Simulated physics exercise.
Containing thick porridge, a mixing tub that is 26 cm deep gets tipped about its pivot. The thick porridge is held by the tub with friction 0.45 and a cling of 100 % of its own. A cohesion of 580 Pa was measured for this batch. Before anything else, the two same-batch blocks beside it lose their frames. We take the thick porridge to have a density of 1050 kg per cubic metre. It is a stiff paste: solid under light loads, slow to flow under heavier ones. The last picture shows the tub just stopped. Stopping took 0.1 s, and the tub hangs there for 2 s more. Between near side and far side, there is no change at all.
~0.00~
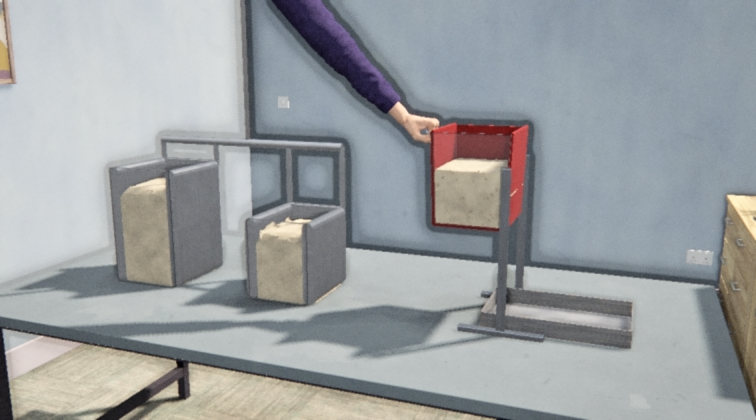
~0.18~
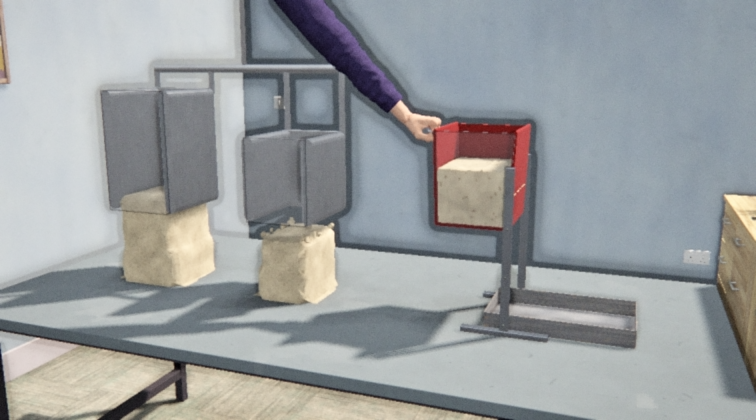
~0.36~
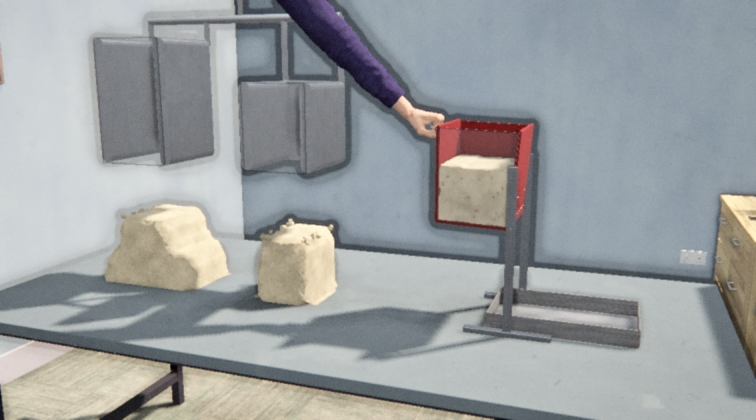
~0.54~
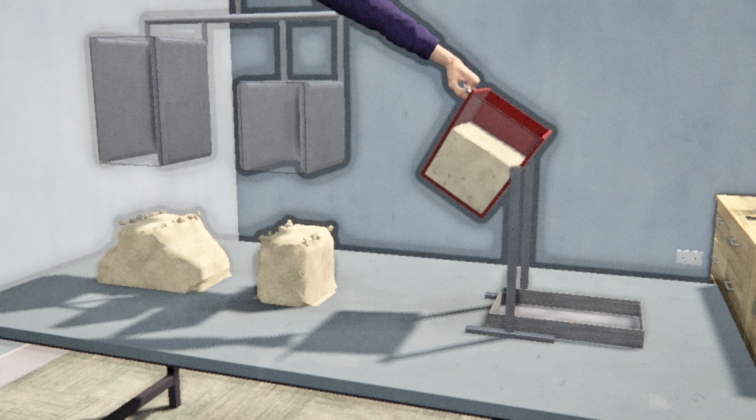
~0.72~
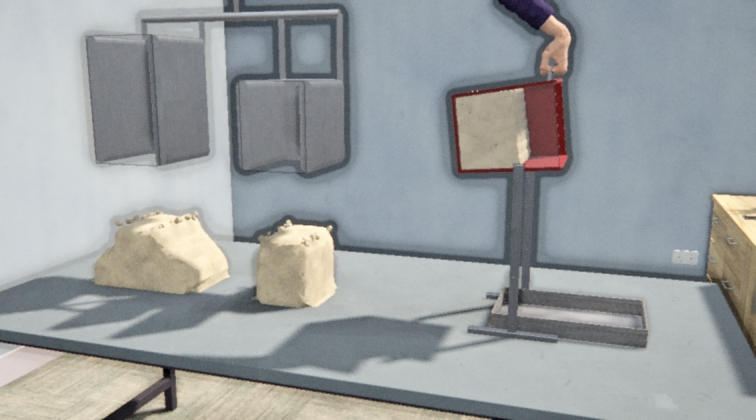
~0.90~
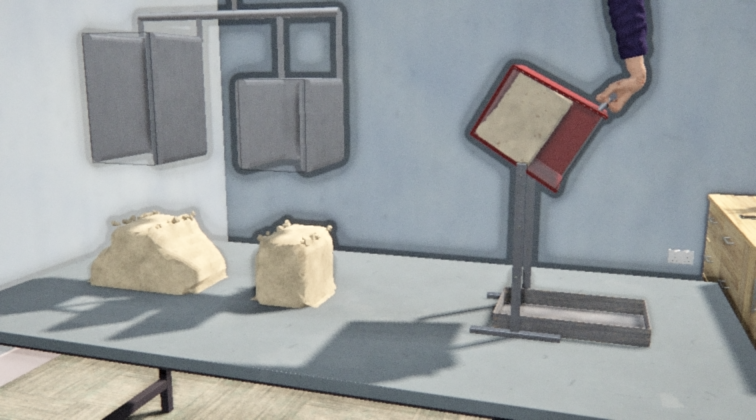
On a table, grey moulds lift off two pale blocks, then a hand rotates a red tub clockwise.
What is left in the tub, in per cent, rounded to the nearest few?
Around 0 in every hundred.
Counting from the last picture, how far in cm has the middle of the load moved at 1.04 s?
Close to 7 centimetres.
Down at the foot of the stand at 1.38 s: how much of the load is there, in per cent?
About 5 %.
After 1.04 s, the tub is at 120 degrees and holds 100 %.
After 1.21 s, the tub is at 120 degrees and holds 35 %.
After 1.38 s, the tub is at 120 degrees and holds 0 %.
After 1.55 s, the tub is at 120 degrees and holds 0 %.
After 2.90 s, at the end, the tub is at 120 degrees and holds 0 %.
